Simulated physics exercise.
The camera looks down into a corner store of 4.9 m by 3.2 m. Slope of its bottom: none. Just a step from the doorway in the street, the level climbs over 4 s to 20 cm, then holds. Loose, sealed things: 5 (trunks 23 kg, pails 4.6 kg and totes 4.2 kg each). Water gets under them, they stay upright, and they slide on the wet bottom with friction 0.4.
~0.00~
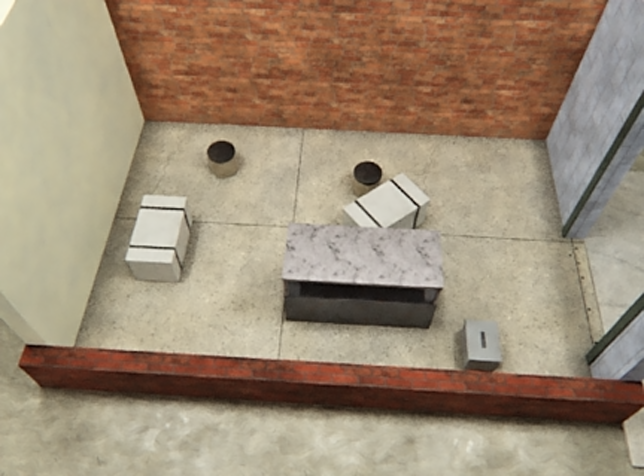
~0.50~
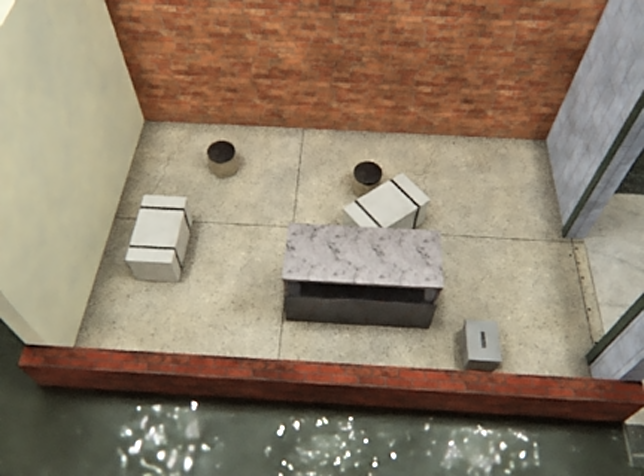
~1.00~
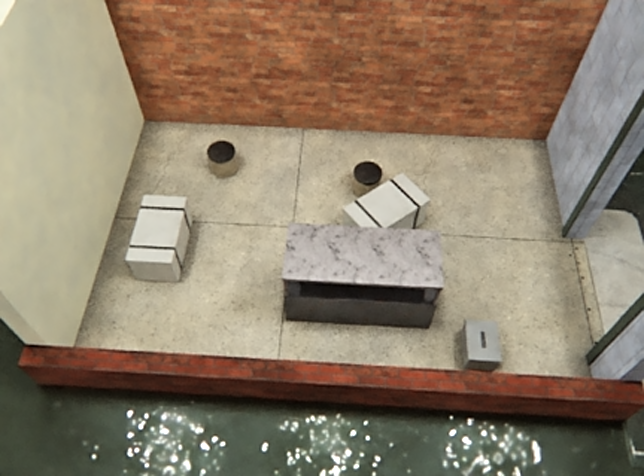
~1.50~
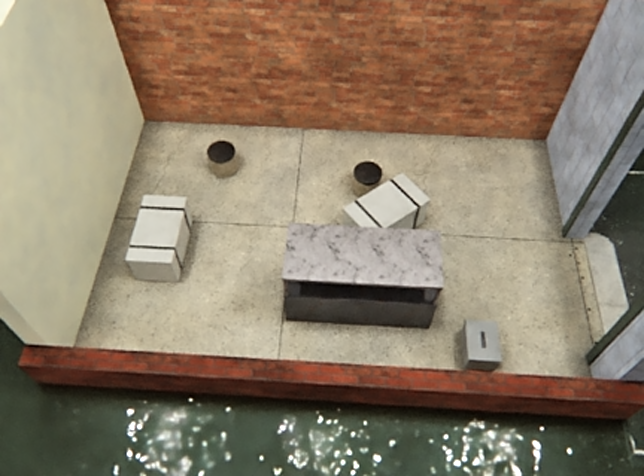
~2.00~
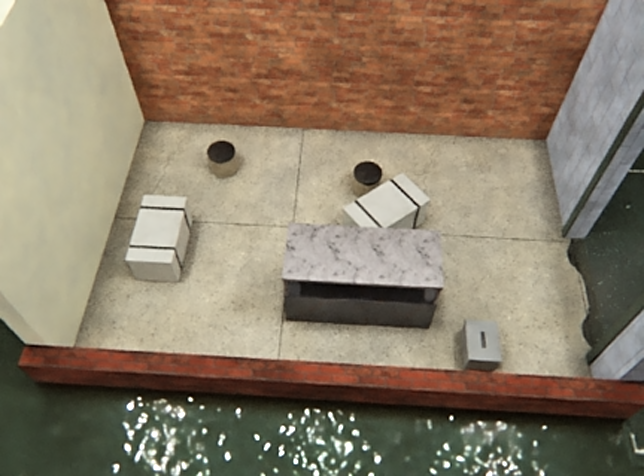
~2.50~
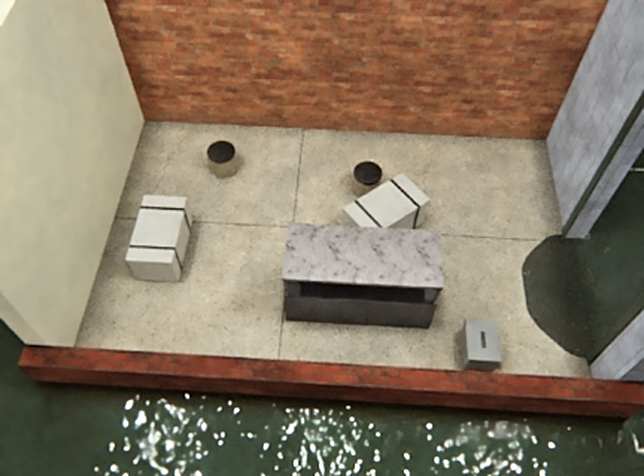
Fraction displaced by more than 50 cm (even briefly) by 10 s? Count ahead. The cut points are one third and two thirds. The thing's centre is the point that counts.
It falls at two thirds or higher.
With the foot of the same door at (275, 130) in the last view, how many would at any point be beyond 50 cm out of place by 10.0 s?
The answer then is 4.
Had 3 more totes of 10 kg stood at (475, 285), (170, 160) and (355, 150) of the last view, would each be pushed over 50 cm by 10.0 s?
Result, in listed order: Exceeded / not exceeded / exceeded.
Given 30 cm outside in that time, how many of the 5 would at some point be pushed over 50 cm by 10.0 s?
It would come to 5 of them.
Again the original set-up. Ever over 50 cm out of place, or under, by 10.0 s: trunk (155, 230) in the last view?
I'd say not as far.
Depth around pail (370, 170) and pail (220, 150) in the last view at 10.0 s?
First roughly 14 cm, second roughly 14 cm.
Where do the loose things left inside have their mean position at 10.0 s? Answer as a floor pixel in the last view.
About (165, 186).
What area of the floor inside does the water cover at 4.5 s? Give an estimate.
Somewhere about 4.5 m2, give or take.
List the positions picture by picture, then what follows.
In the first picture, a trunk at (387, 204), on the bottom; a pail at (221, 151) rests on the ground; water covers 0.0 m2; 0 of 5 have shifted.
In the second picture, a trunk at (387, 204), on the bottom; a pail at (221, 151) rests on the ground; water covers 0.0 m2; 0 of 5 have shifted.
In the third picture, a trunk at (387, 204) rests on the ground; a pail at (221, 151), on the bottom; water covers 0.0 m2; 0 of 5 have shifted.
In the fourth picture, a trunk at (387, 204) rests on the ground; a pail at (221, 151) rests on the ground; 0.0 m2 under water; 0 of 5 have shifted.
In the fifth picture, a trunk at (387, 204) rests on the ground; a pail at (221, 151) rests on the ground; 0.0 m2 under water; 0 of 5 have shifted.
In the sixth picture, a trunk at (387, 204), on the bottom; a pail at (221, 151), on the bottom; water covers 0.5 m2; 0 of 5 have shifted.
After 3.5 s 0 of 5 are over 50 cm from their spots; 0 afloat.
After 4.5 s 0 of 5 are over 50 cm from their spots; 1 afloat.
After 7.0 s 3 of 5 are over 50 cm from their spots; 0 afloat.
After 10.0 s 4 of 5 are over 50 cm from their spots, and 4 have been at some point; 5 afloat.
